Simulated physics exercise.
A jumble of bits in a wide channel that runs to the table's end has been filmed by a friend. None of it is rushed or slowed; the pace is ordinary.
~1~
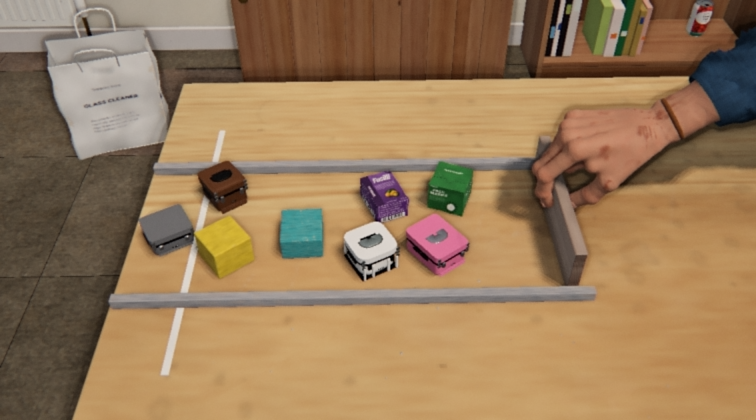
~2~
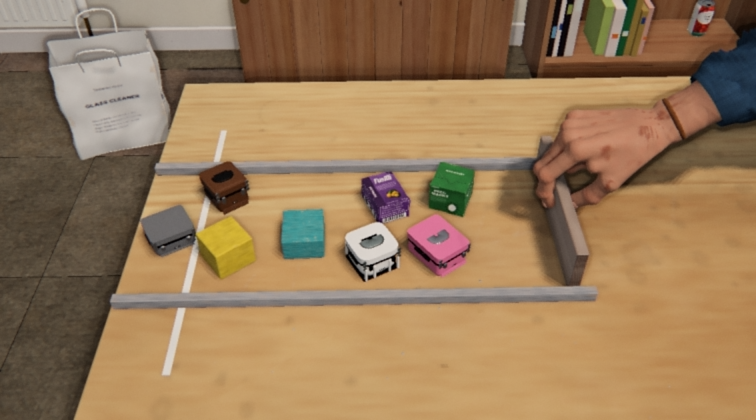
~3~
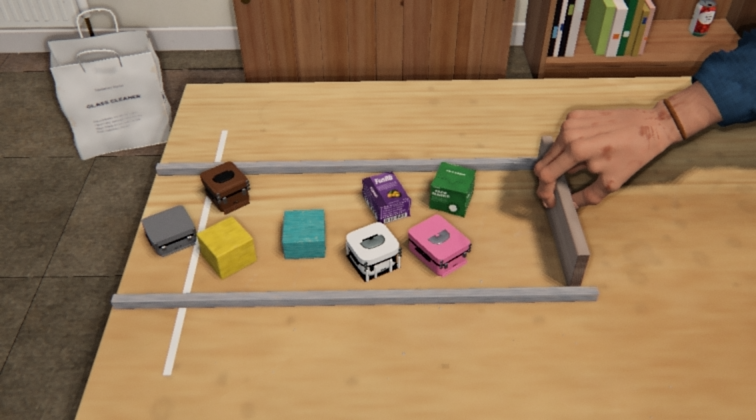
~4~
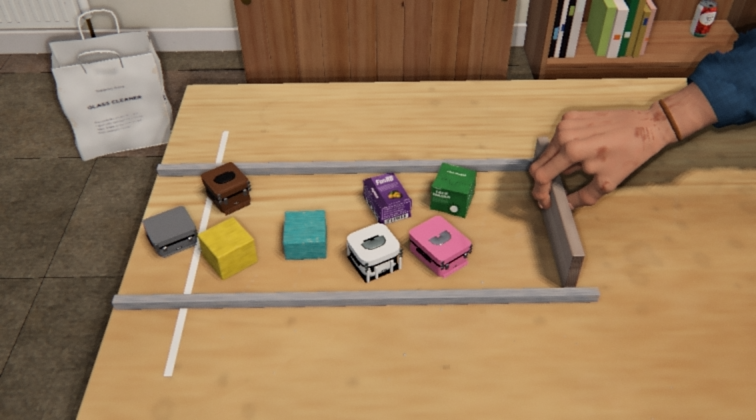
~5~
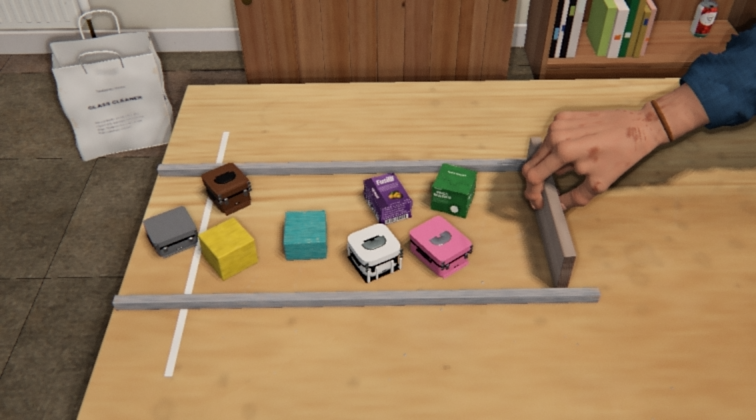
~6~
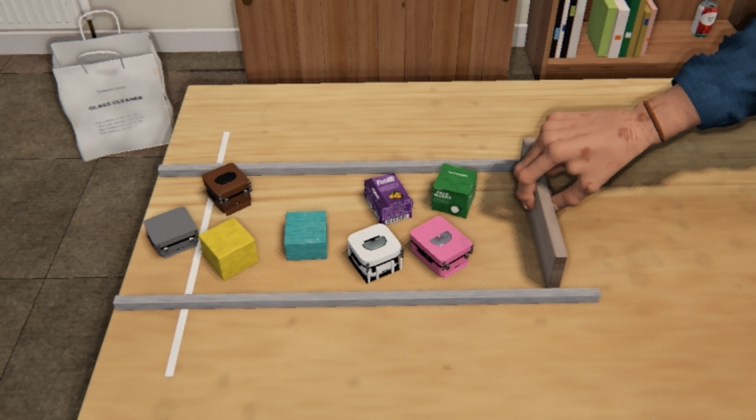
The footage shows eight small coloured boxes and cases lying between two grey rails on a wooden table, crossed by white tape, while a hand holds a board at the right, then slides it slightly left without touching them.
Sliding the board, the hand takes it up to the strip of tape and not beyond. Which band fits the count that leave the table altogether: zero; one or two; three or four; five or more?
I predict that three of them or four will leave the table.
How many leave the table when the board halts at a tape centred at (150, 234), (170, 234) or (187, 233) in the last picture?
Going through them in order, you'd see 8, 6 and 6.
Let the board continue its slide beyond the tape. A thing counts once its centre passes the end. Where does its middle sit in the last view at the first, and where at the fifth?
First at (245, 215), next at (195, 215).
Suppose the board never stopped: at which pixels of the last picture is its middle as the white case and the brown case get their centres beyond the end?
Near (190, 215), then near (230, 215).
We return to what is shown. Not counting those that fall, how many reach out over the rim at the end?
It's 3.
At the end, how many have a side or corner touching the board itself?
The figure is 2.
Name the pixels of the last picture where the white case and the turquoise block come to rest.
Final positions - white case around (131, 270), turquoise block around (142, 229).
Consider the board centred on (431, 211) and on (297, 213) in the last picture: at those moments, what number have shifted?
Tally at point one: 4; at point two: 8.
Soon after, none off yet; grey case at rest near (172, 233); brown case at rest near (228, 189); yellow block at rest near (229, 248).
Then, none off yet; grey case moving near (169, 232); brown case moved a little near (213, 188); yellow block moved about its own width near (190, 252).
At rest, the number that fall off is three or four; fallen, yellow block, brown case and grey case.
